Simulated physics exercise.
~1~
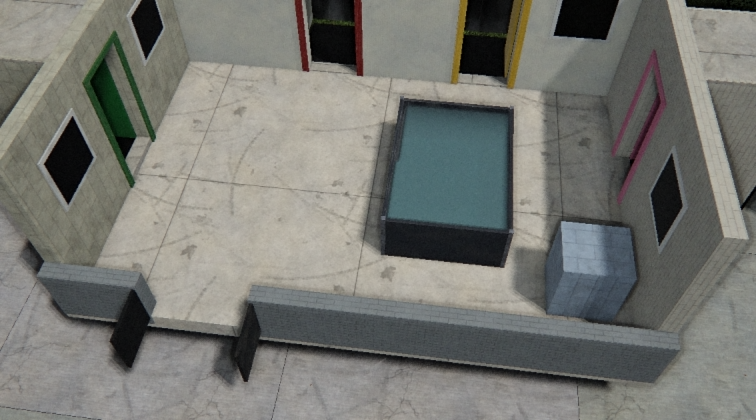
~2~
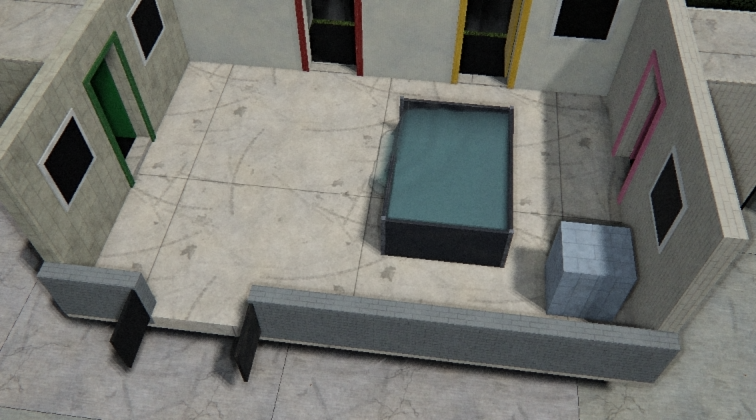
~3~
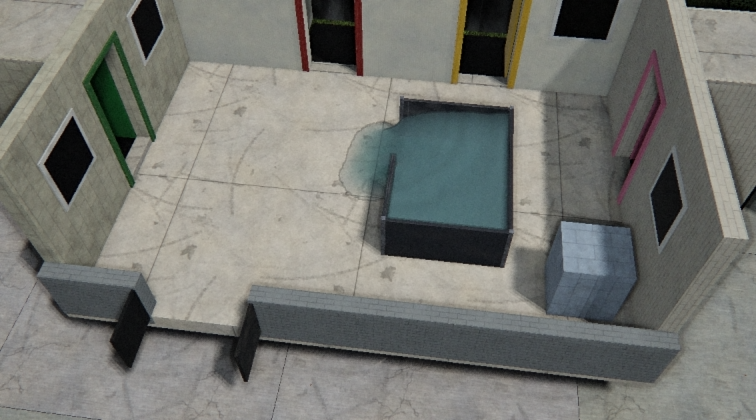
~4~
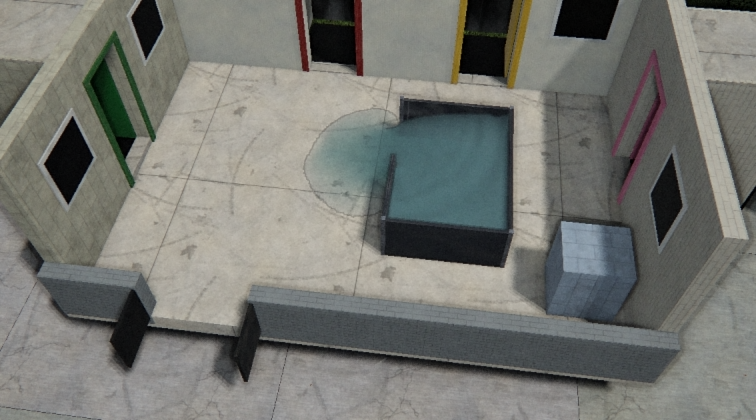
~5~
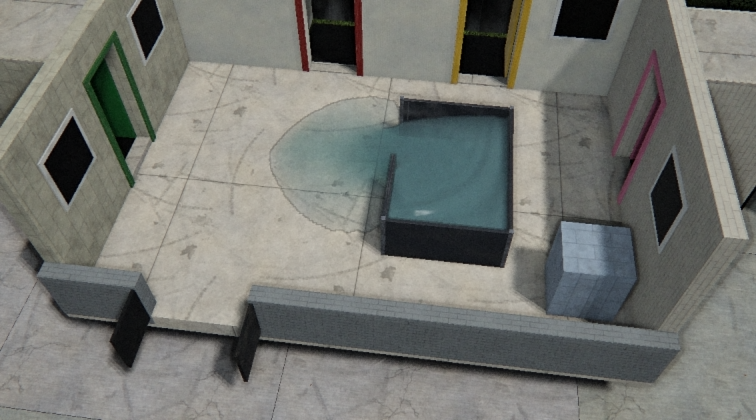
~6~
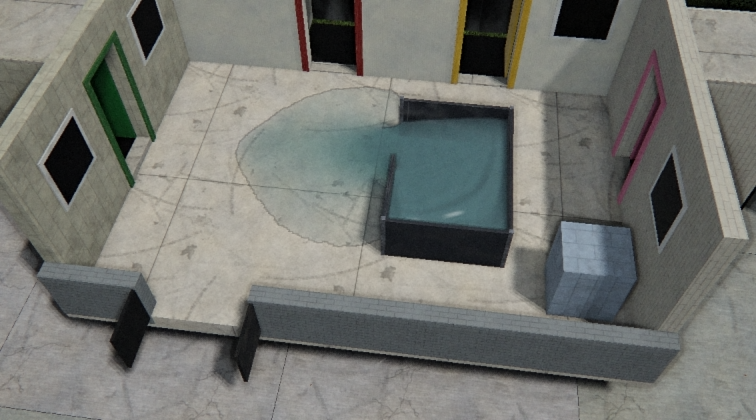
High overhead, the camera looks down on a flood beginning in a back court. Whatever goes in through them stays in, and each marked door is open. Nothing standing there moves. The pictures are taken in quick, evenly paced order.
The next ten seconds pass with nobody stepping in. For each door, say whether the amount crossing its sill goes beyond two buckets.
One by one: I expect the pink door to let through an acceptable amount, I expect the green door to let through too much, I expect the yellow door to let through an acceptable amount, I expect the red door to let through too much.
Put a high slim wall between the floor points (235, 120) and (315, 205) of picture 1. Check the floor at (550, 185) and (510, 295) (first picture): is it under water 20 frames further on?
Taking the points in order, the first is high and dry and the second is high and dry.
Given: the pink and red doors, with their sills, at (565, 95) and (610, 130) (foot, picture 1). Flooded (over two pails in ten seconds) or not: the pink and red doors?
Pink: Falls short. Red: Falls short.
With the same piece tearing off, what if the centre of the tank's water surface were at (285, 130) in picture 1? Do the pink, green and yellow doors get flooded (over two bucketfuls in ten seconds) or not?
Result - pink: Past the limit; green: Past the limit; yellow: Short of the limit.
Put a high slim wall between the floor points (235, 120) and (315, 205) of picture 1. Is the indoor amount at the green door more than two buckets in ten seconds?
Looking at it, the green one doesn't reach it.
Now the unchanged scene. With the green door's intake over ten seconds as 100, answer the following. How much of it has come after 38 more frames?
Roughly 95 percent.
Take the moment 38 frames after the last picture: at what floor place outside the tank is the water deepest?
That would be (84, 292).
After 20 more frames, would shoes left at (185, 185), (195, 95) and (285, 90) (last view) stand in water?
In turn, the points end up soaked, soaked and soaked.
A moment on, water covers 45 % of the floor; the pink door not reached, the green door under two buckets in, the yellow door not reached, the red door wet at the sill, nothing in.
Next, water covers 50 % of the floor; the pink door not reached, the green door over two buckets in, the yellow door not reached, the red door over two buckets in.
Then, water covers 50 % of the floor; the pink door not reached, the green door far over two buckets in, the yellow door not reached, the red door far over two buckets in.
Later, water covers 65 % of the floor; the pink door not reached, the green door far over two buckets in, the yellow door not reached, the red door far over two buckets in.
In the end, water covers 90 % of the floor; the pink door wet at the sill, nothing in, the green door far over two buckets in, the yellow door wet at the sill, nothing in, the red door far over two buckets in.
